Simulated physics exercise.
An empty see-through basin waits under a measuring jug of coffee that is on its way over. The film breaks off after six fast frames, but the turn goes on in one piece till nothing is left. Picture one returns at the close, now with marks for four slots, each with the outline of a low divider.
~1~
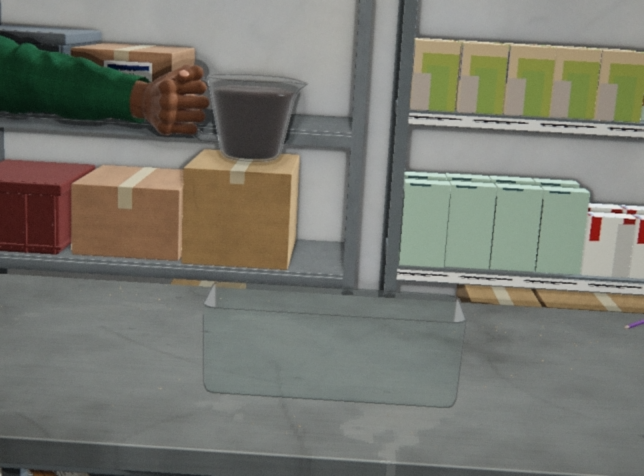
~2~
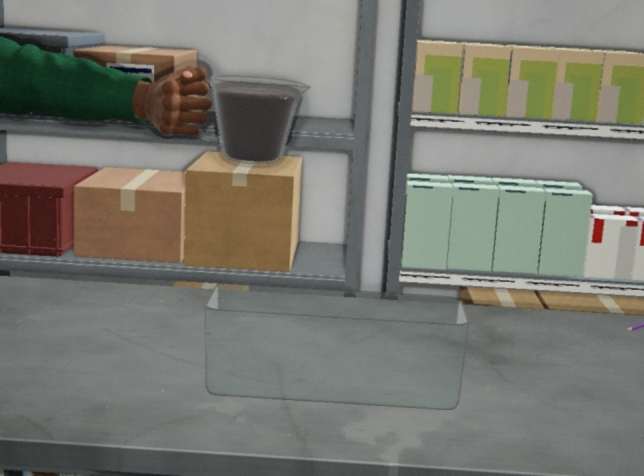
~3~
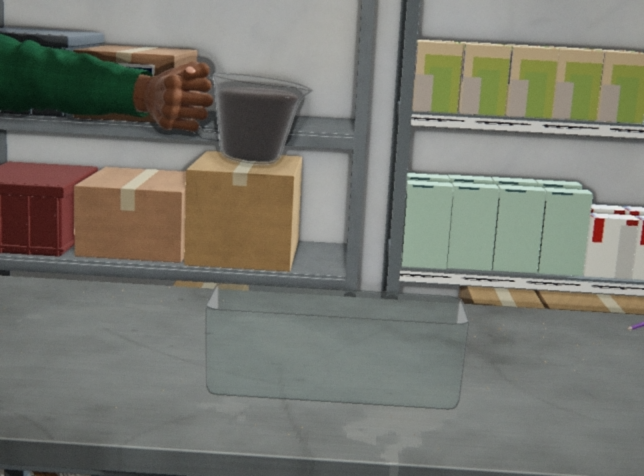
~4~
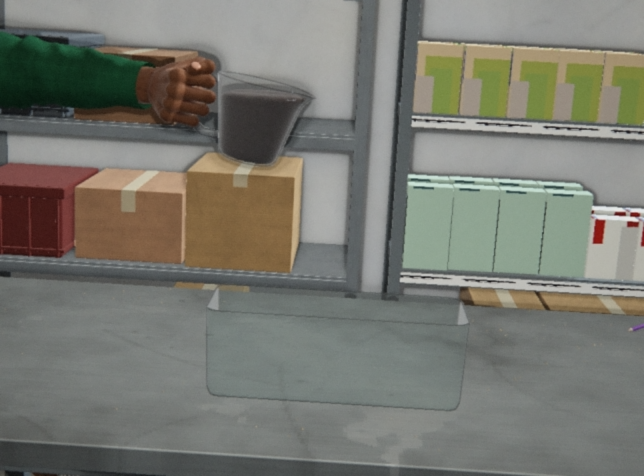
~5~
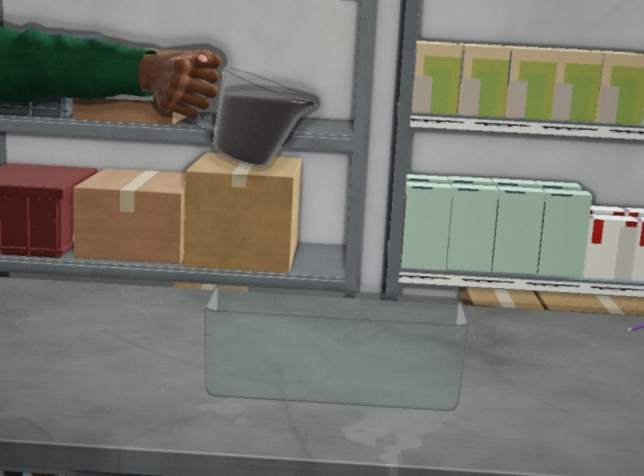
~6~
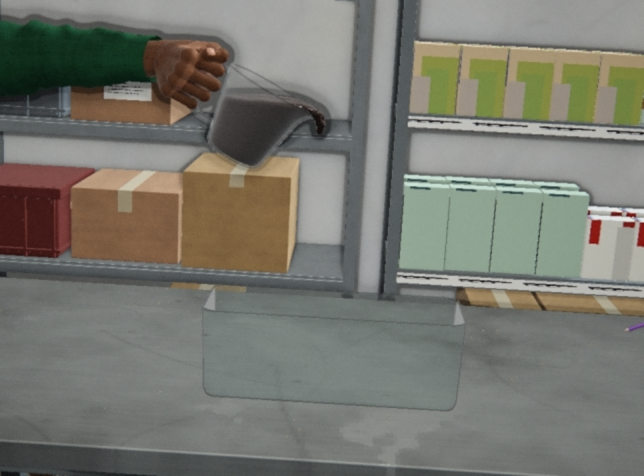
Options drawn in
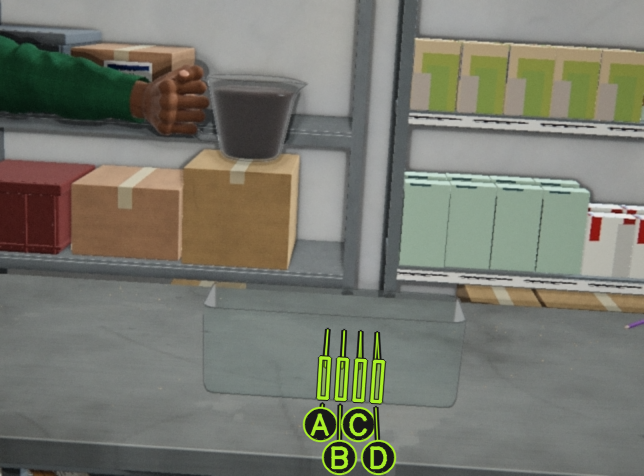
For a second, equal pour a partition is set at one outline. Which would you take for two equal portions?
C.
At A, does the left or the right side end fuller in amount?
The right side.
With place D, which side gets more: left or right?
The left one.
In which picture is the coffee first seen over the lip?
Picture 6.
On the marked copy, A at (322, 404); B at (340, 405); C at (358, 406); D at (375, 407).
Choosing A, about 7 % ends left of the wall and 91 % right of it.
Choosing B, about 19 % ends left of the wall and 79 % right of it.
Choosing C, about 46 % ends left of the wall and 51 % right of it; 3 % is lost outside.
Choosing D, about 84 % ends left of the wall and 12 % right of it; 4 % is lost outside.
